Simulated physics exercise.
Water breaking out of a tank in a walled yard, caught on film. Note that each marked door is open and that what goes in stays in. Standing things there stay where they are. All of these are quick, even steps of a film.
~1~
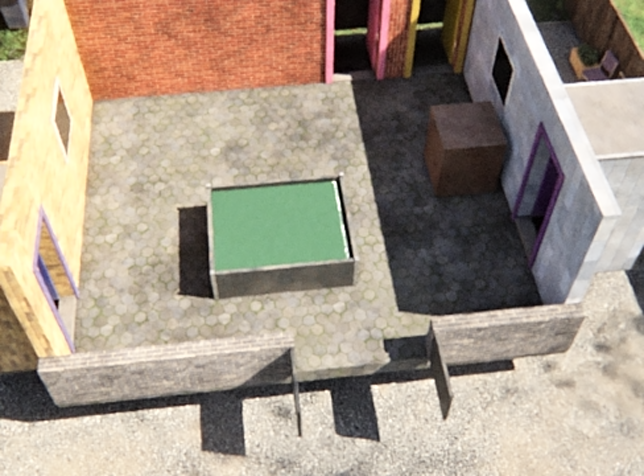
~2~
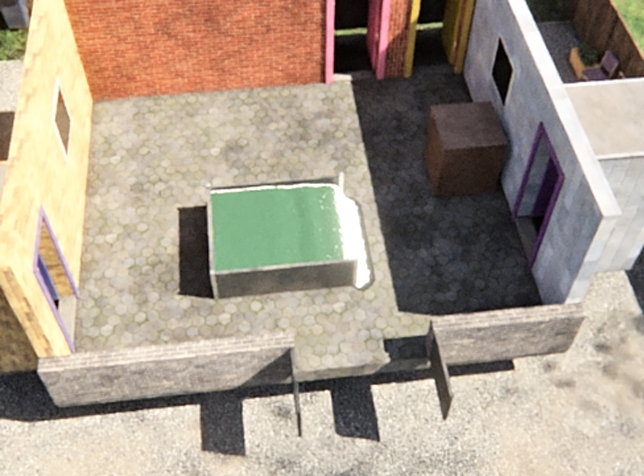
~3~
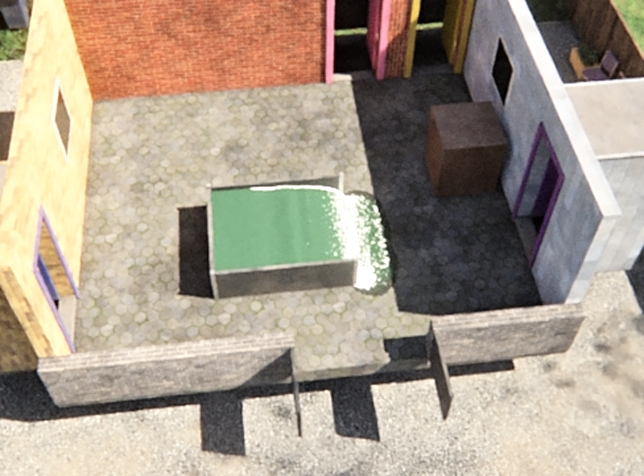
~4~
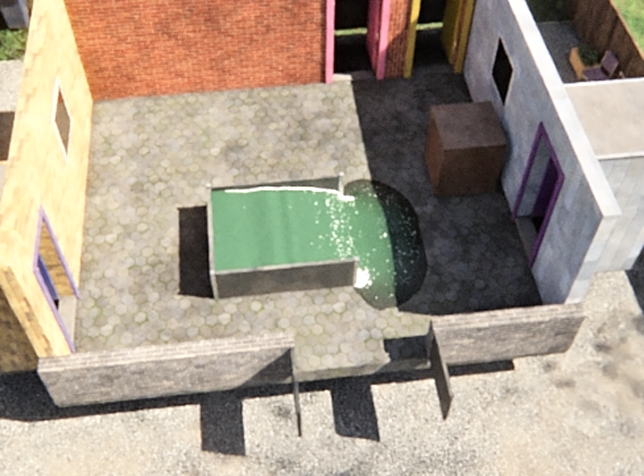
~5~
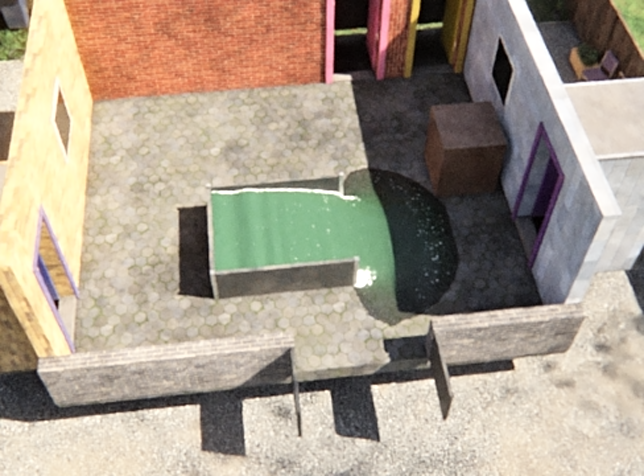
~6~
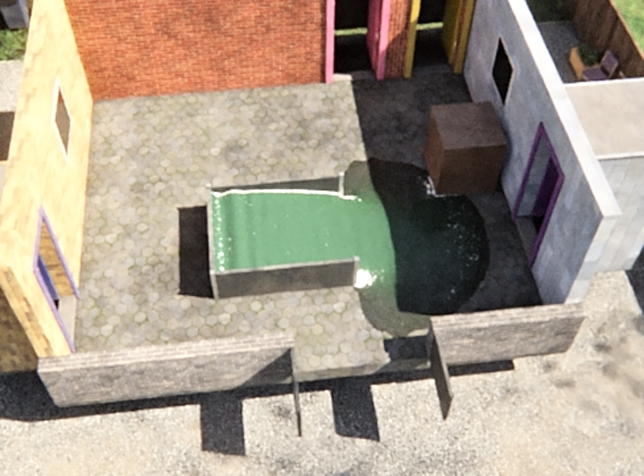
In the video, a rectangular tank of green water sits in a walled yard, then water pours from its right side with white foam and spreads across the paving into the shade, reaching around a brown block.
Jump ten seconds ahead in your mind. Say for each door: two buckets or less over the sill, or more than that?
In order: The blue door respects the limit for sure; the purple door breaks the limit for sure; the pink door breaks the limit for sure; the yellow door breaks the limit for sure.
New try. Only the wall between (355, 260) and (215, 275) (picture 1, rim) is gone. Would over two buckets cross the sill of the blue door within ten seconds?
The blue door exceeds the limit.
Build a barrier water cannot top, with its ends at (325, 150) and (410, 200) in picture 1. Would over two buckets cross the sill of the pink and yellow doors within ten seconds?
As I read it, the pink door remains below while the yellow door ends up above.
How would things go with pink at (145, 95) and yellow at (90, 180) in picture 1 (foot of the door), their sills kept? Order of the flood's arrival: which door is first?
That'd be the door marked purple.
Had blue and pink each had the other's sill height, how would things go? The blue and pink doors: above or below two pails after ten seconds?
To sum up, the blue door breaks past the limit while the pink door never reaches the limit.
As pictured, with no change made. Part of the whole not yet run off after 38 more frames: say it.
80 per cent.
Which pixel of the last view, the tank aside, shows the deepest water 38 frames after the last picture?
(536, 332).
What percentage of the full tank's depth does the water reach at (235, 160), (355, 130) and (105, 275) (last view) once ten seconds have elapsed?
First spot roughly 2 %, second 6 %, third 6 %.
A moment on, water covers 25 % of the floor; the blue door not reached, the purple door under two buckets in, the pink door not reached, the yellow door not reached.
Next, water covers 30 % of the floor; the blue door not reached, the purple door over two buckets in, the pink door not reached, the yellow door not reached.
Then, water covers 40 % of the floor; the blue door not reached, the purple door far over two buckets in, the pink door under two buckets in, the yellow door over two buckets in.
Later, water covers 60 % of the floor; the blue door not reached, the purple door far over two buckets in, the pink door over two buckets in, the yellow door far over two buckets in.
In the end, water covers 85 % of the floor; the blue door wet at the sill, nothing in, the purple door far over two buckets in, the pink door over two buckets in, the yellow door far over two buckets in.
